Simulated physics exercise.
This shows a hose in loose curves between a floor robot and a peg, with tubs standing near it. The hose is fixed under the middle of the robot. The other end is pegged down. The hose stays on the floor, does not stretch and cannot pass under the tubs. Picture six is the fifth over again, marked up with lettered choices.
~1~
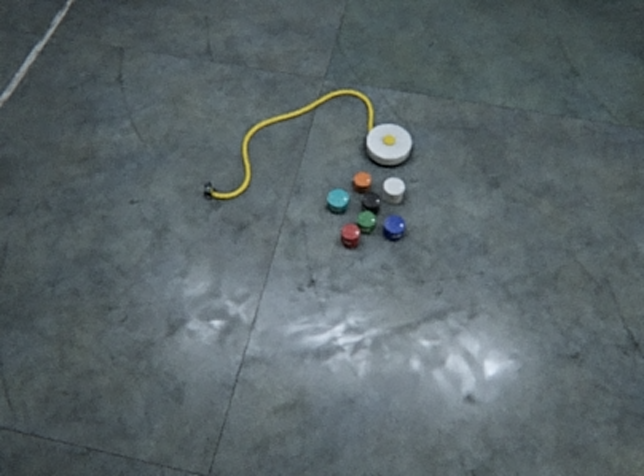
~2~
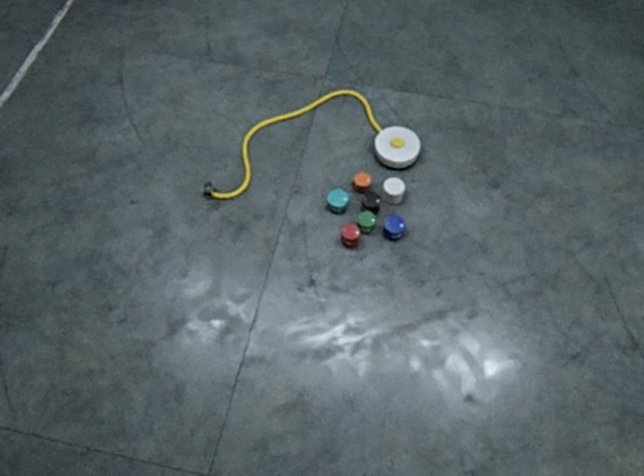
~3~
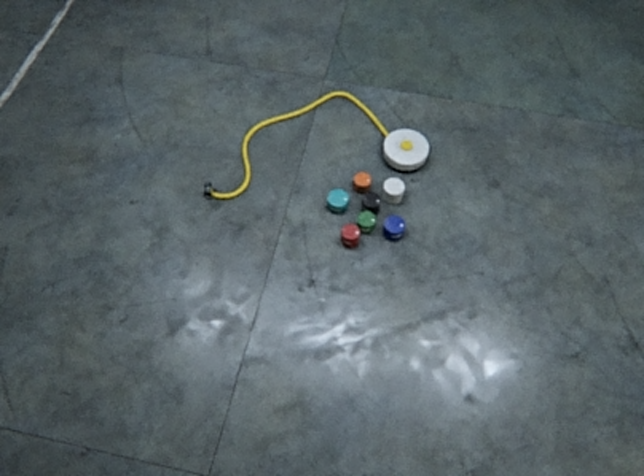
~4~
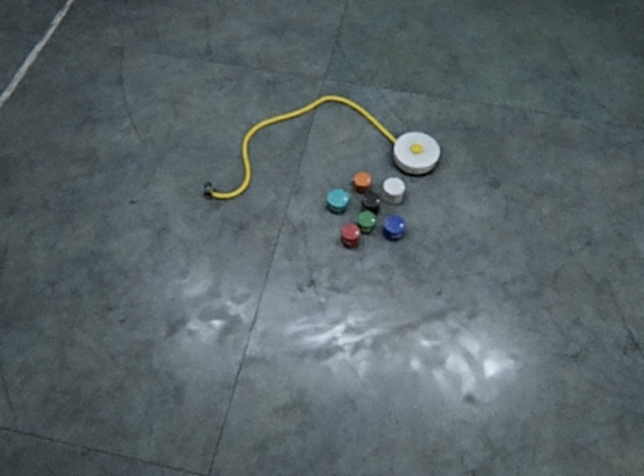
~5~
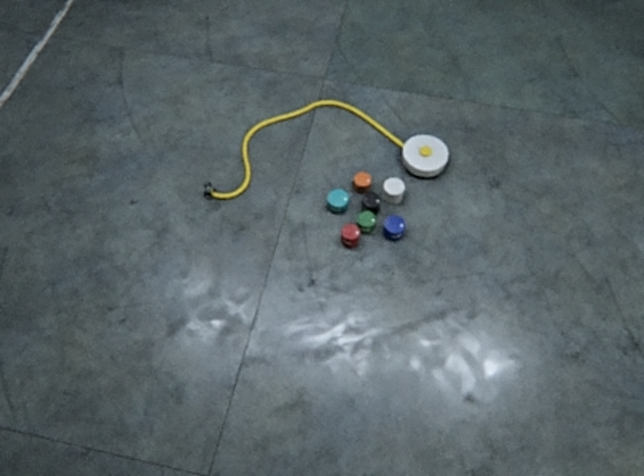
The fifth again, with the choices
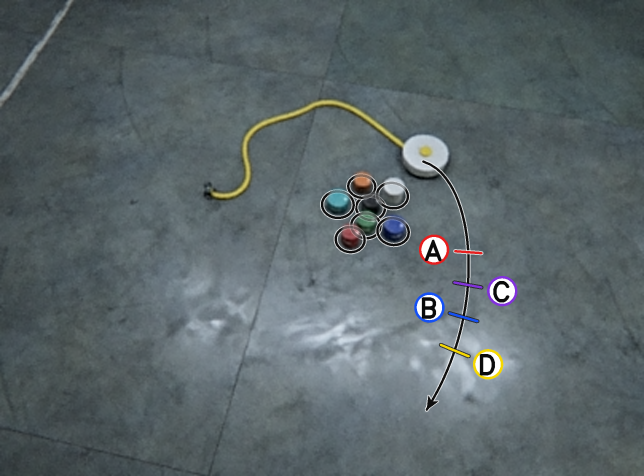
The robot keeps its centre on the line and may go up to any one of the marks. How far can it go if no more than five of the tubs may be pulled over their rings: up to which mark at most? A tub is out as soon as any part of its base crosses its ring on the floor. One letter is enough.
It can go as far as D.
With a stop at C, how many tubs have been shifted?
By then, none.
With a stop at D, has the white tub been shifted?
Yes.
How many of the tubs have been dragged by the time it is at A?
The count is none.
On the marked copy, A at (468, 252); B at (463, 317); C at (468, 285); D at (455, 351); the route from (423, 162) via (469, 270) to (427, 410).
Taking D. A third of the way, robot (464, 210).
Two thirds of the way, robot (470, 281).
When it is over, robot (457, 347); black tub (361, 211); green tub (366, 226); orange tub (357, 197); white tub (381, 214); three over the rings.
As for the rest, A is within the limit but short; B is within the limit but short; C is within the limit but short.
